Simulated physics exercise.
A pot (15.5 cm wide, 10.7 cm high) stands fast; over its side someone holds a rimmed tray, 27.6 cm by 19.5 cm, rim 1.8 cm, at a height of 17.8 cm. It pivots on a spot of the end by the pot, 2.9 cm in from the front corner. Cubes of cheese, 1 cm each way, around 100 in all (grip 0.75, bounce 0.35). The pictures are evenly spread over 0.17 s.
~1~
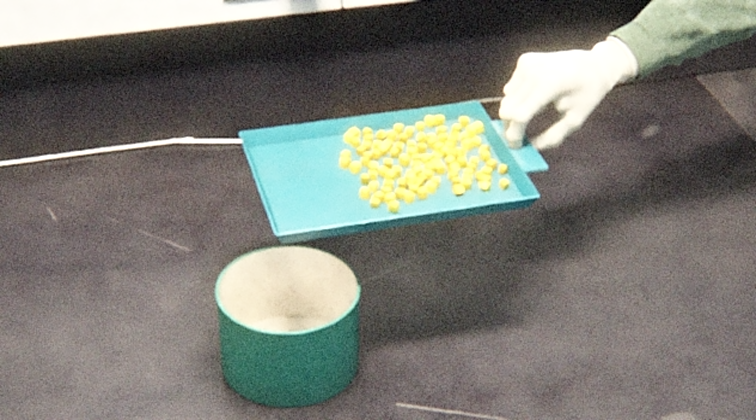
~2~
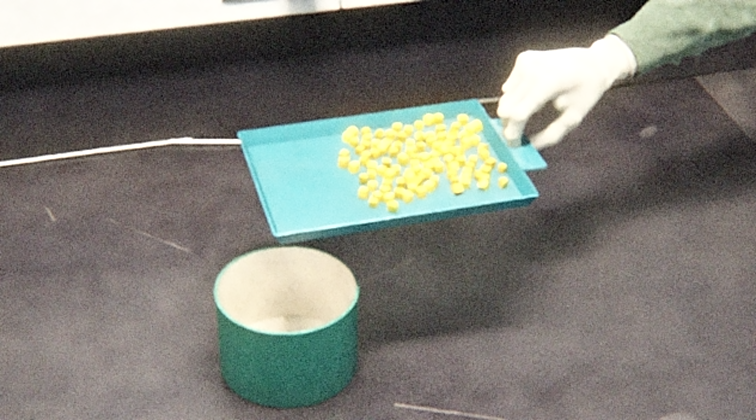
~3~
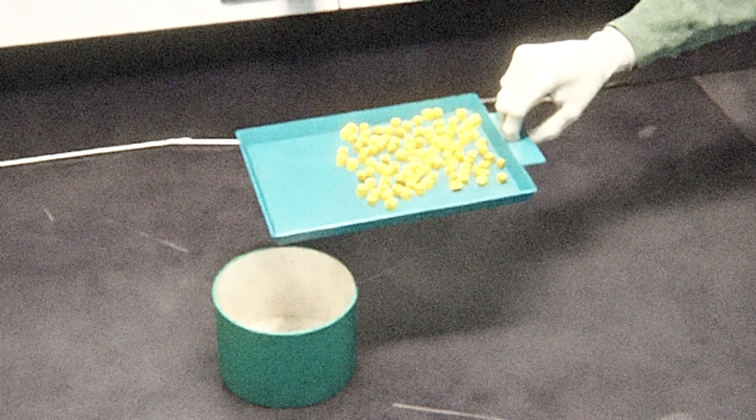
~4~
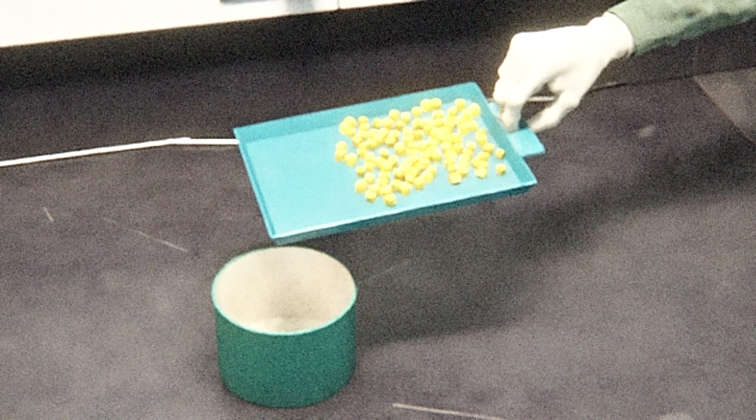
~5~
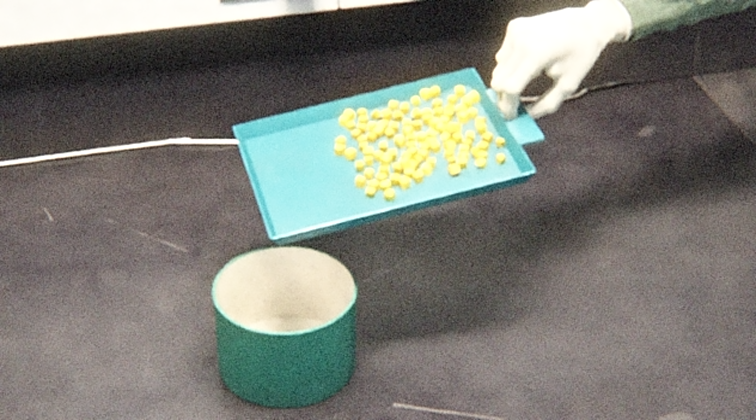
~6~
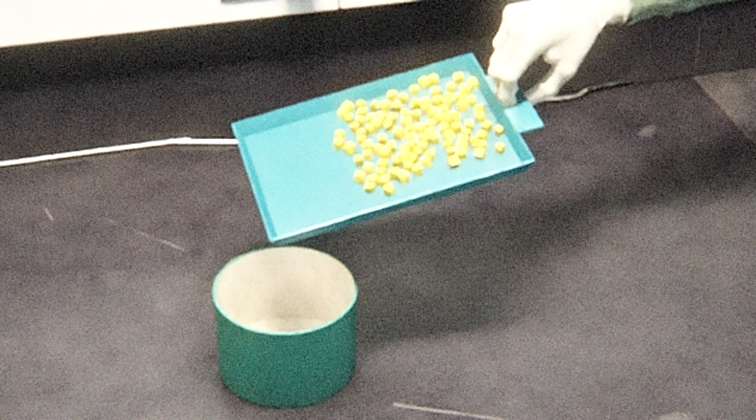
On a dark surface, a gloved hand holds a blue rimmed tray of small yellow pieces beside a round green pot, then gradually raises the tray's right end, tilting it slightly down toward the left while the pieces stay bunched together.
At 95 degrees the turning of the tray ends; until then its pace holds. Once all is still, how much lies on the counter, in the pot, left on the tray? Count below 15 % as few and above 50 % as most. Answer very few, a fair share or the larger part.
On the counter: The larger part; in the pot: A fair share; left on the tray: Very few.
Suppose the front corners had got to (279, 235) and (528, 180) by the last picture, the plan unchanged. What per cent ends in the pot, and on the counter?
Pot 45, counter 55.
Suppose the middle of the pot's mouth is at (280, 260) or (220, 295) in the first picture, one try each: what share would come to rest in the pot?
Some 0 and 95 per cent.
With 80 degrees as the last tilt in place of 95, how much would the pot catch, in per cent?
It would be near 25 per cent.
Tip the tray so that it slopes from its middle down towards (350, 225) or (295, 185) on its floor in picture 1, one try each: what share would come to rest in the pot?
Some 45 and 10 per cent.
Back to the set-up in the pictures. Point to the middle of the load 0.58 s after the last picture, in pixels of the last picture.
At about (237, 265).
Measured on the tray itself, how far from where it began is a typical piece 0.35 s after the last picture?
Some 4 cm.
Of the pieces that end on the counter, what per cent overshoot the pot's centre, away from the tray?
Some 100 per cent.
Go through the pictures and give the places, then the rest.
In the first frame, tray tilt 0 degrees, front corners at (282, 229) and (530, 193); middle of the pieces at (426, 159); pot at (288, 287).
In the second frame, tray tilt 1 degrees, front corners at (281, 230) and (529, 192); middle of the pieces at (425, 158).
In the third frame, tray tilt 2 degrees, front corners at (279, 231) and (528, 187); middle of the pieces at (423, 154).
In the fourth frame, tray tilt 5 degrees, front corners at (278, 231) and (527, 179), lowest corner left front; middle of the pieces at (422, 147).
In the fifth frame, tray tilt 8 degrees, front corners at (277, 232) and (526, 169), lowest corner left front; middle of the pieces at (422, 138).
In the sixth frame, tray tilt 12 degrees, front corners at (277, 233) and (525, 158), lowest corner left front; middle of the pieces at (421, 129); pot at (285, 288).
Then, 0.35 s after the last picture, tilt 53 degrees; the tray holds 100 %, the pot 0 %.
Then, 0.58 s after the last picture, tilt 79 degrees; the tray holds 40 %, the pot 0 %.
Then, 0.93 s after the last picture, tilt 95 degrees; the tray holds 0 %, the pot 25 %.
In the end, counter 75 %, pot 25 %, tray 0 %.
